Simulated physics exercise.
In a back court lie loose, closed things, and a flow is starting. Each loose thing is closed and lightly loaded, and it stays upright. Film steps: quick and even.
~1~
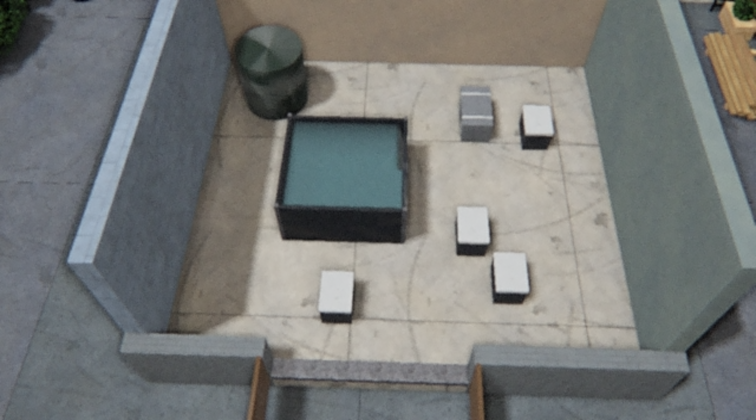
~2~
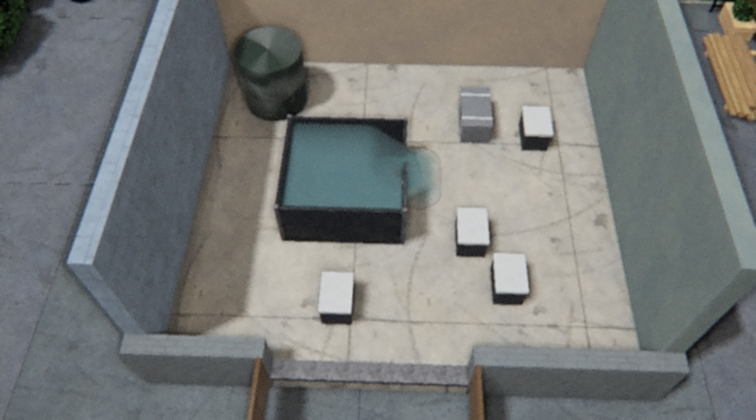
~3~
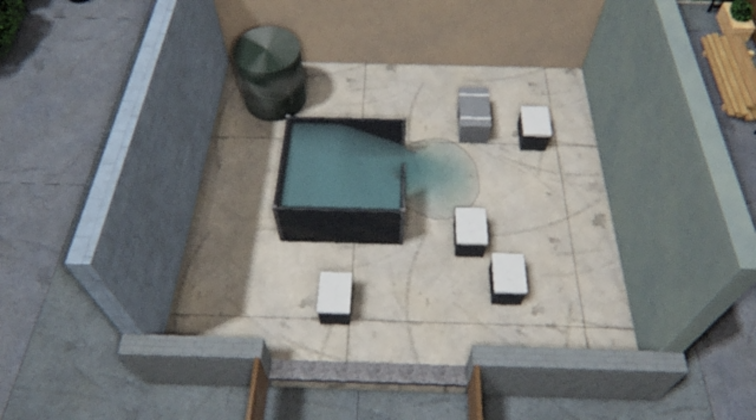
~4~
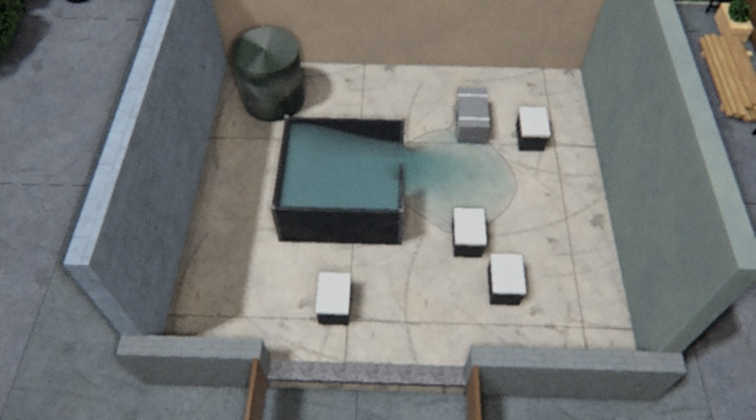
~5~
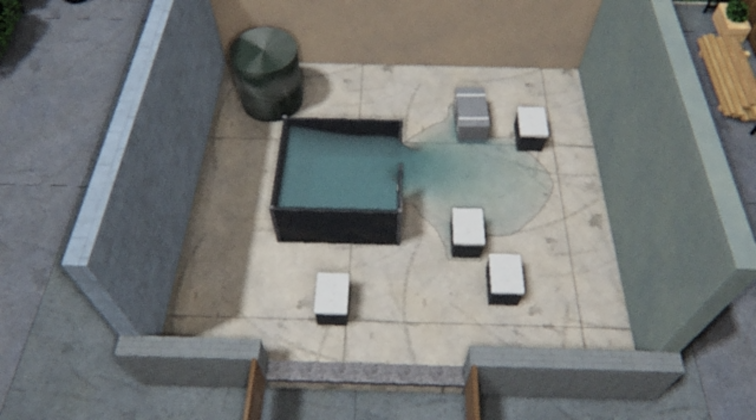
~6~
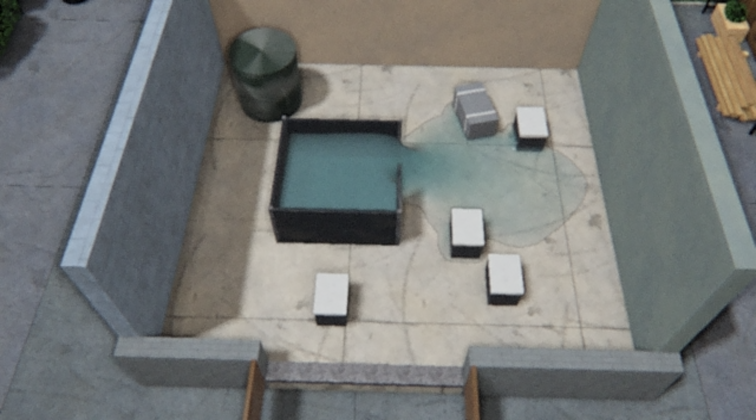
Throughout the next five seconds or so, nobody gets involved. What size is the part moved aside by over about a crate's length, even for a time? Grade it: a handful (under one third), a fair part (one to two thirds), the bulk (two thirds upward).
A fair part.
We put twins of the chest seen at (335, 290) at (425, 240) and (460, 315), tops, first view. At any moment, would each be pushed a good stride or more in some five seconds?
First falls short, second goes the distance.
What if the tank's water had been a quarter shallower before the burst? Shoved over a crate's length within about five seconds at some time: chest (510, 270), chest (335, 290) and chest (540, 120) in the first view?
Order as given: Not past it; not past it; displaced that much.
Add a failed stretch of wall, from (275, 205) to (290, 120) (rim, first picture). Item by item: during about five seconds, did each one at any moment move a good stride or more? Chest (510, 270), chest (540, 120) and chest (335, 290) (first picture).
Lab note - in sequence: Made it that far; made it that far; made it that far.
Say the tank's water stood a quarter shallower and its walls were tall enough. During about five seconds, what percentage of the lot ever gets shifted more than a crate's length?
Share displaced: Approx. 40 percent.
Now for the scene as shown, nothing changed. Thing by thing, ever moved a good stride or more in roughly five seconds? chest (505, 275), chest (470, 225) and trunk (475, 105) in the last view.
Object by object as listed: Falls short, falls short and travels that far.
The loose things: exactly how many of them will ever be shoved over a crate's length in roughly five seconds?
That comes out at 2.
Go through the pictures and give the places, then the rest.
The first picture shows a trunk at (477, 105), on the bottom; a chest at (538, 119) rests on the ground; 0 of 5 have shifted.
The second picture shows a trunk at (476, 106) rests on the ground; a chest at (538, 120), on the bottom; 0 of 5 have shifted.
The third picture shows a trunk at (475, 106) rests on the ground; a chest at (536, 120), on the bottom; 0 of 5 have shifted.
The fourth picture shows a trunk at (473, 107), on the bottom; a chest at (535, 121) rests on the ground; 0 of 5 have shifted.
The fifth picture shows a trunk at (472, 106) rests on the ground; a chest at (533, 121), on the bottom; 0 of 5 have shifted.
The sixth picture shows a trunk at (476, 103) rests on the ground, close to its start; a chest at (532, 121), on the bottom; 1 of 5 have shifted.
A moment on, 2 of 5 are well off their spots; 1 afloat.
Next, 2 of 5 are well off their spots; 1 afloat.
Later, 2 of 5 are well off their spots; 2 afloat.
In the end, 2 of 5 are well off their spots, and 2 have been at some point; 2 afloat.
